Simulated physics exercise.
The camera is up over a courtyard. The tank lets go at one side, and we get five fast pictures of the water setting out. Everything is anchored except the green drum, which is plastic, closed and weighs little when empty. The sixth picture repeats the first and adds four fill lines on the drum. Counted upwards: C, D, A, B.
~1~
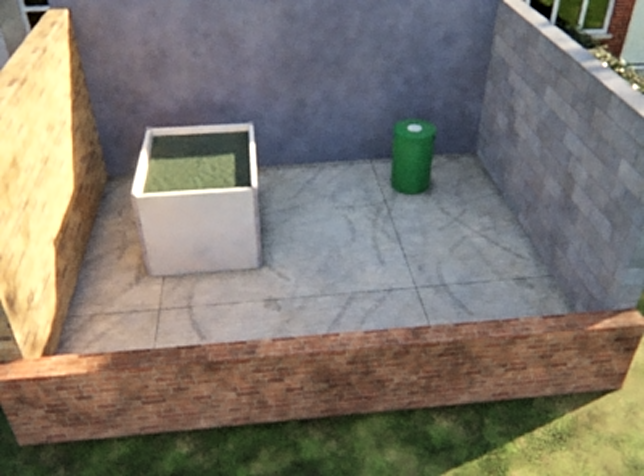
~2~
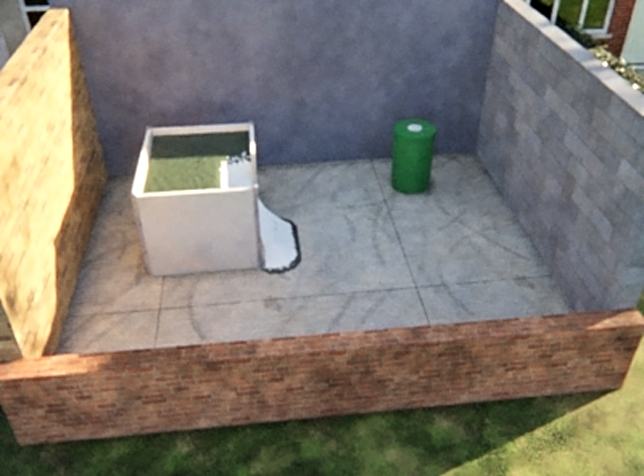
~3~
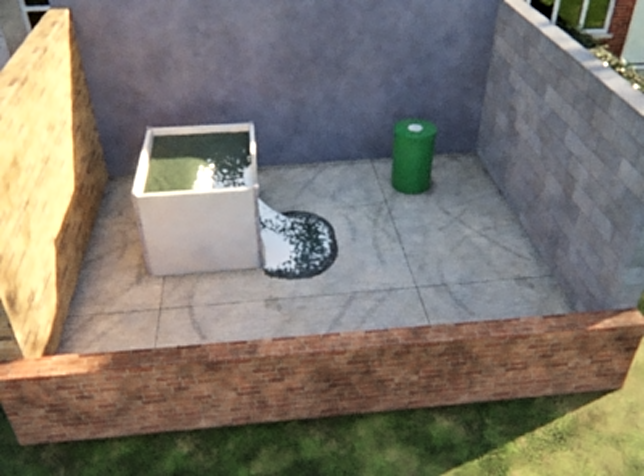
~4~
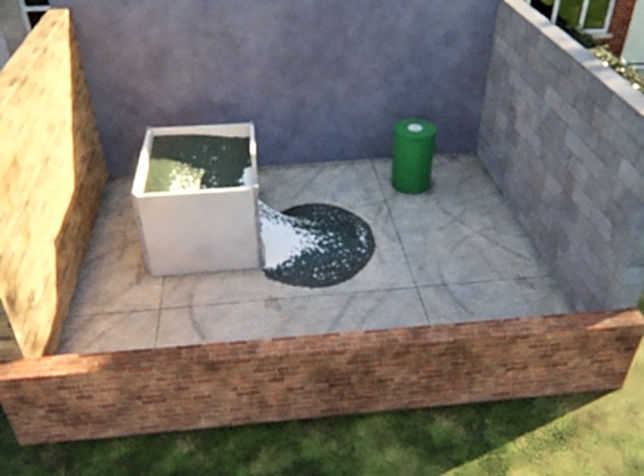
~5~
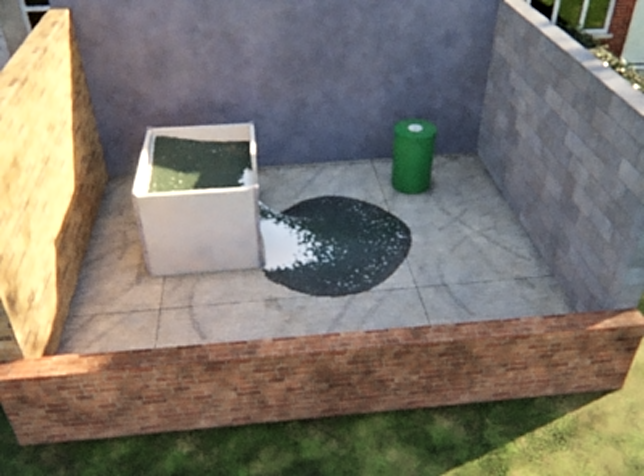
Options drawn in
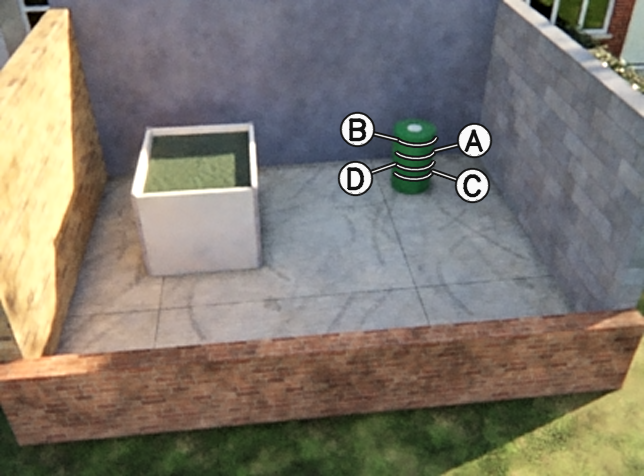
Walled courtyard seen from above, water pouring from a pale square tank and spreading rightward across the paving near a green drum.
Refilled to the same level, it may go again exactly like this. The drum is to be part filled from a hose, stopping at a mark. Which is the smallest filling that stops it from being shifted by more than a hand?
It is C.
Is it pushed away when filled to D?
No, that is safe.
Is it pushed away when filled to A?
No, that is safe.
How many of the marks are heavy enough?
All of them.
In white, A at (418, 158); B at (420, 145); C at (416, 179); D at (417, 169); from the bottom up C, D, A, B.
Choosing A, it does not move.
Choosing B, it does not move.
Choosing C, it does not move.
Choosing D, it does not move.
